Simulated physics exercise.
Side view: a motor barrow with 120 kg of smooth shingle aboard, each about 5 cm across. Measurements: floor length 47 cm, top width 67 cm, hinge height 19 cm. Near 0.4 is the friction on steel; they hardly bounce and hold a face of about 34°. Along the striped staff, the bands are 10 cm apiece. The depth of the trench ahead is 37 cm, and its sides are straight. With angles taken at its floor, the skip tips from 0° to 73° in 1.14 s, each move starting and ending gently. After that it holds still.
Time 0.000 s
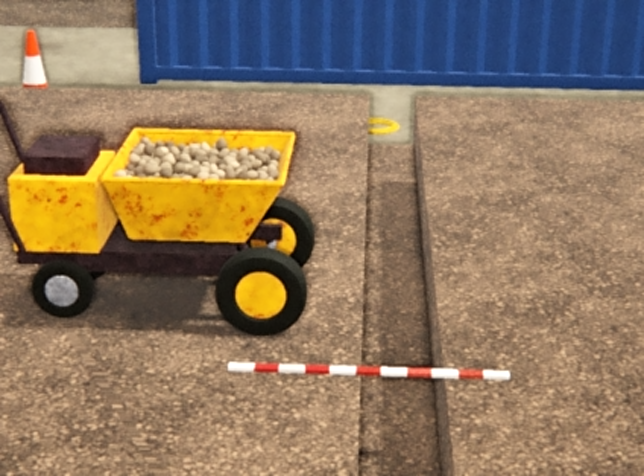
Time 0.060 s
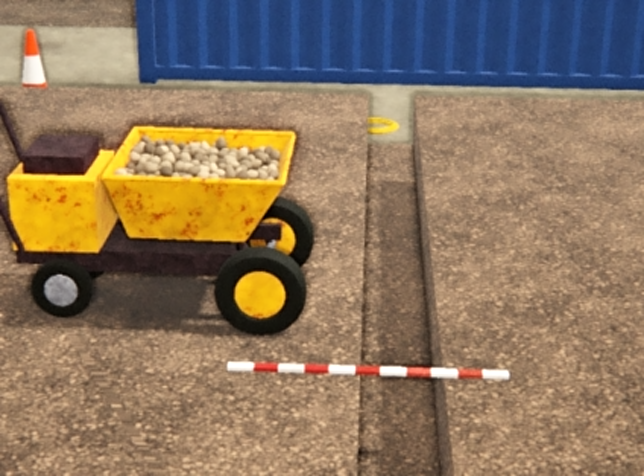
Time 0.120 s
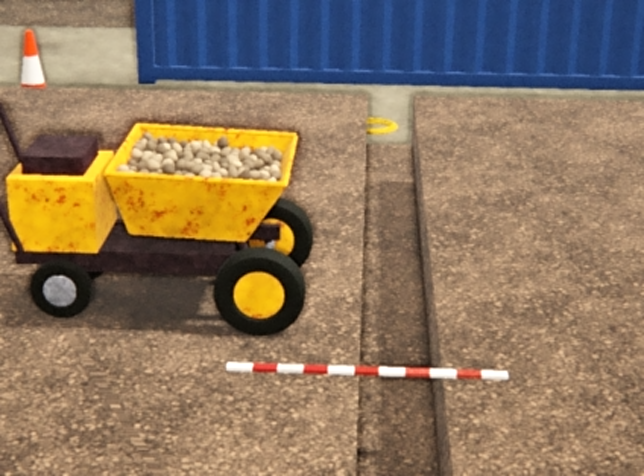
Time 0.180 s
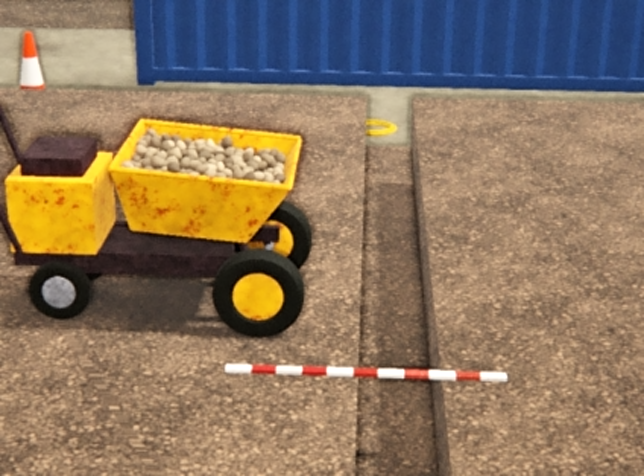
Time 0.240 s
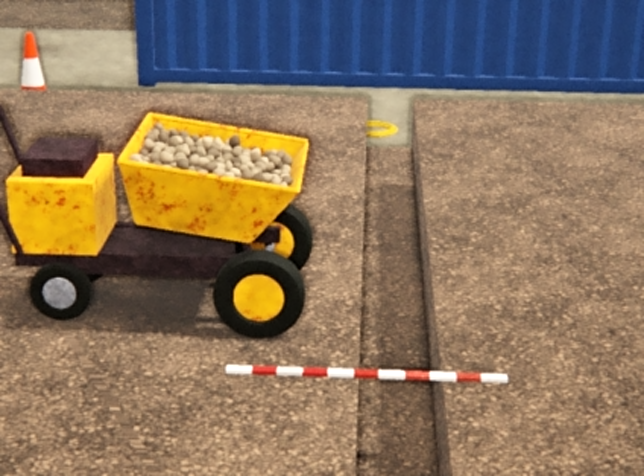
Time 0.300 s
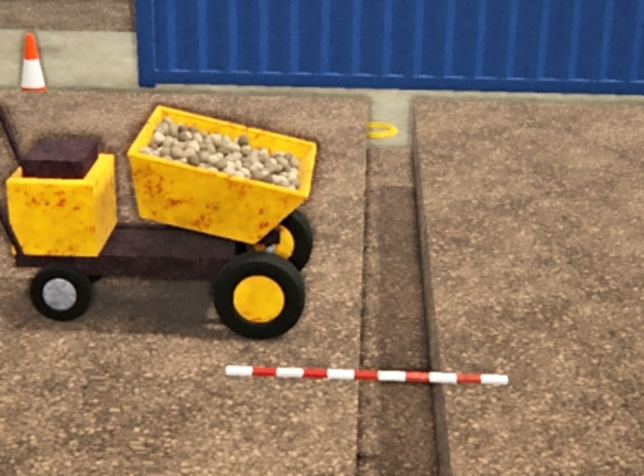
Yellow skip of a motor barrow, loaded with rounded stones, slowly tilting up toward the right beside a narrow trench.
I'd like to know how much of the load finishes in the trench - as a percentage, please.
Somewhere near 70 per cent of it finishes in the trench.
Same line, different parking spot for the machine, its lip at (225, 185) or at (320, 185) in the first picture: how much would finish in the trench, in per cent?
Roughly 95 percent for the first, and 35 percent for the second.
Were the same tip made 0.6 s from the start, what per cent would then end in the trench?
Then some 50 per cent would.
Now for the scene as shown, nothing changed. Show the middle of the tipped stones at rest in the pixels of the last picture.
Roughly at (416, 362).
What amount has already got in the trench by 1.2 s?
30 per cent or so by then.
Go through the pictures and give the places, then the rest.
Lip at (282, 184), floor tilted 0°, highest stones at (194, 153), in the first frame.
The skip is at 1°, its lip at (283, 184); the top of the load is at (194, 152); the stones move at 0.2 m/s on average, in the second frame.
Lip at (285, 185), floor tilted 2°, highest stones at (184, 149); the stones move at 0.3 m/s on average, in the third frame.
The skip is at 5°, its lip at (290, 188); the top of the load is at (167, 146); the stones move at 0.4 m/s on average, in the fourth frame.
The skip is at 8°, its lip at (298, 191); the top of the load is at (161, 138); the stones move at 0.5 m/s on average, in the fifth frame.
Lip at (306, 196), floor tilted 13°, highest stones at (171, 132); the stones move at 0.6 m/s on average, in the sixth frame.
After 0.9 s the floor is at 62°; 99 % in the skip, 1 % in the trench; the foremost stones are at (390, 263).
After 1.2 s the floor is at 73°; 52 % in the skip, 30 % in the trench, 18 % past the trench; the foremost stones are at (506, 313).
After 1.6 s the floor is at 73°; 23 % in the skip, 47 % in the trench, 30 % past the trench; the foremost stones are at (617, 315).
After 3.5 s the floor is at 73°; 0 % in the skip, 70 % in the trench, 30 % past the trench; the foremost stones are past the picture's edge.
